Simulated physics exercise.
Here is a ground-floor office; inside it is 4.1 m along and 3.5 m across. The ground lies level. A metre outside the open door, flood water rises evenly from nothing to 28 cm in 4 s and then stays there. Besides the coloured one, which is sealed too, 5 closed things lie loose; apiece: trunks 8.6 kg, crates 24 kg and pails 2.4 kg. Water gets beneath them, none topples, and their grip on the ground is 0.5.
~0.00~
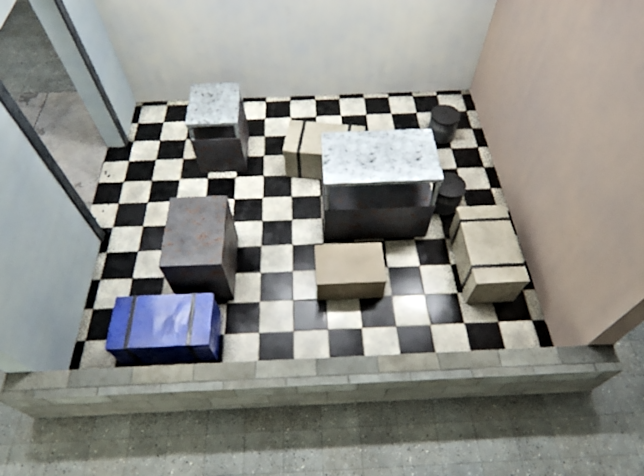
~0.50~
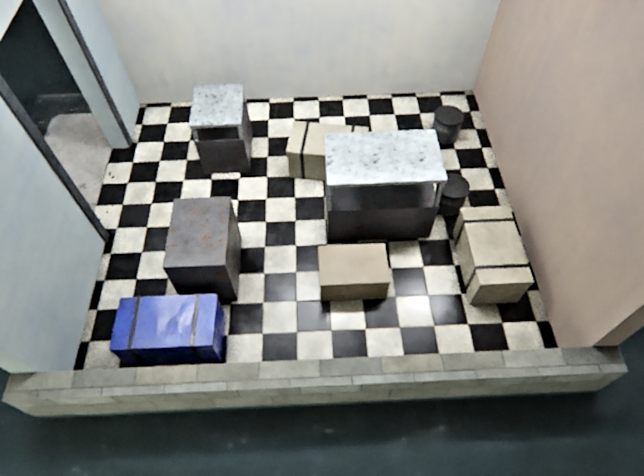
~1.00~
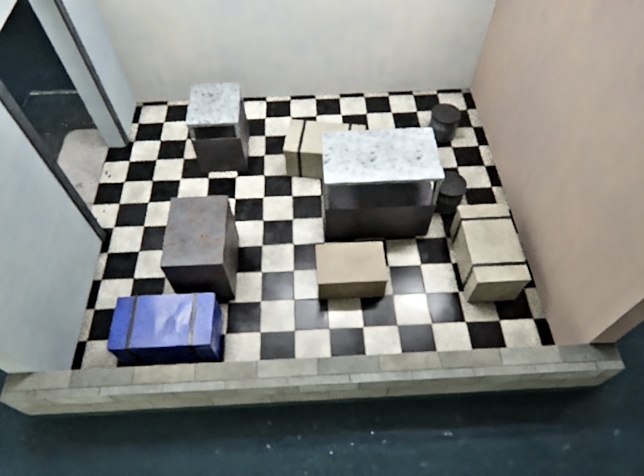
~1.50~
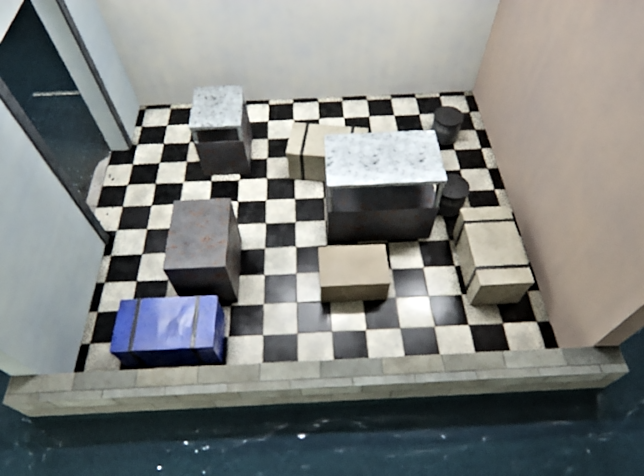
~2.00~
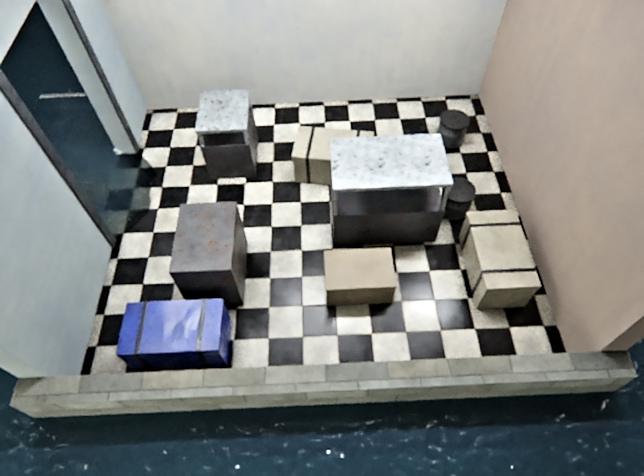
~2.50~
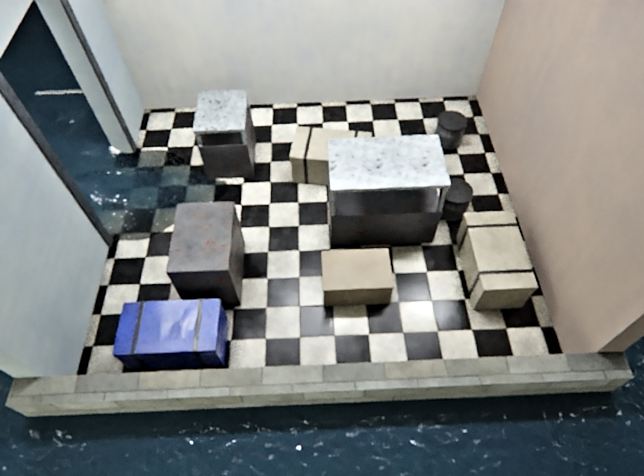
Dark water spreading over the grey ground outside a checkered-floor room, then entering through the left doorway as boxes stay still.
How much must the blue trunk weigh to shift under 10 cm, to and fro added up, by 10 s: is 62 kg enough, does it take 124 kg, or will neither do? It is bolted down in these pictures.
Verdict: The lower weight is enough.
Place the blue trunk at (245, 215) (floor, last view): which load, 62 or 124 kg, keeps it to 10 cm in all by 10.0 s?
Only the larger holds.
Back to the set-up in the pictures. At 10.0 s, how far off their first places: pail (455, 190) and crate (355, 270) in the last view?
In that order: 40 cm, 80 cm.
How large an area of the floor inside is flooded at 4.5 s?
About 6.5 m2.
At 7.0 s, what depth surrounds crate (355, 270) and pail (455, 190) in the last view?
About 6 and 3 cm.
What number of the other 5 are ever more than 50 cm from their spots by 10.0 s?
That makes 5.
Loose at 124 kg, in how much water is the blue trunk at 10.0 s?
Roughly 12 cm.
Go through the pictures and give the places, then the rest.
The first frame shows the blue trunk at (161, 320), on the bottom; water covers 0.0 m2; 0 of 6 have shifted.
The second frame shows the blue trunk at (165, 321) rests on the ground; water covers 0.0 m2; 0 of 6 have shifted.
The third frame shows the blue trunk at (162, 320), on the bottom; water covers 0.0 m2; 0 of 6 have shifted.
The fourth frame shows the blue trunk at (165, 323) rests on the ground; water covers 0.0 m2; 0 of 6 have shifted.
The fifth frame shows the blue trunk at (171, 326) rests on the ground; water covers 0.2 m2; 0 of 6 have shifted.
The sixth frame shows the blue trunk at (168, 326), on the bottom; 0.9 m2 under water; 0 of 6 have shifted.
After 3.5 s the blue trunk would be 0 cm from its start with 62 kg and 0 cm from its start with 124 kg; 0 cm of water round it then.
After 4.5 s the blue trunk would be 0 cm from its start with 62 kg and 0 cm from its start with 124 kg; 2 cm of water round it then.
After 7.0 s the blue trunk would be 0 cm from its start with 62 kg and 0 cm from its start with 124 kg; 7 cm of water round it then.
After 10.0 s the blue trunk would be 0 cm from its start with 62 kg and 0 cm from its start with 124 kg; 12 cm of water round it then.
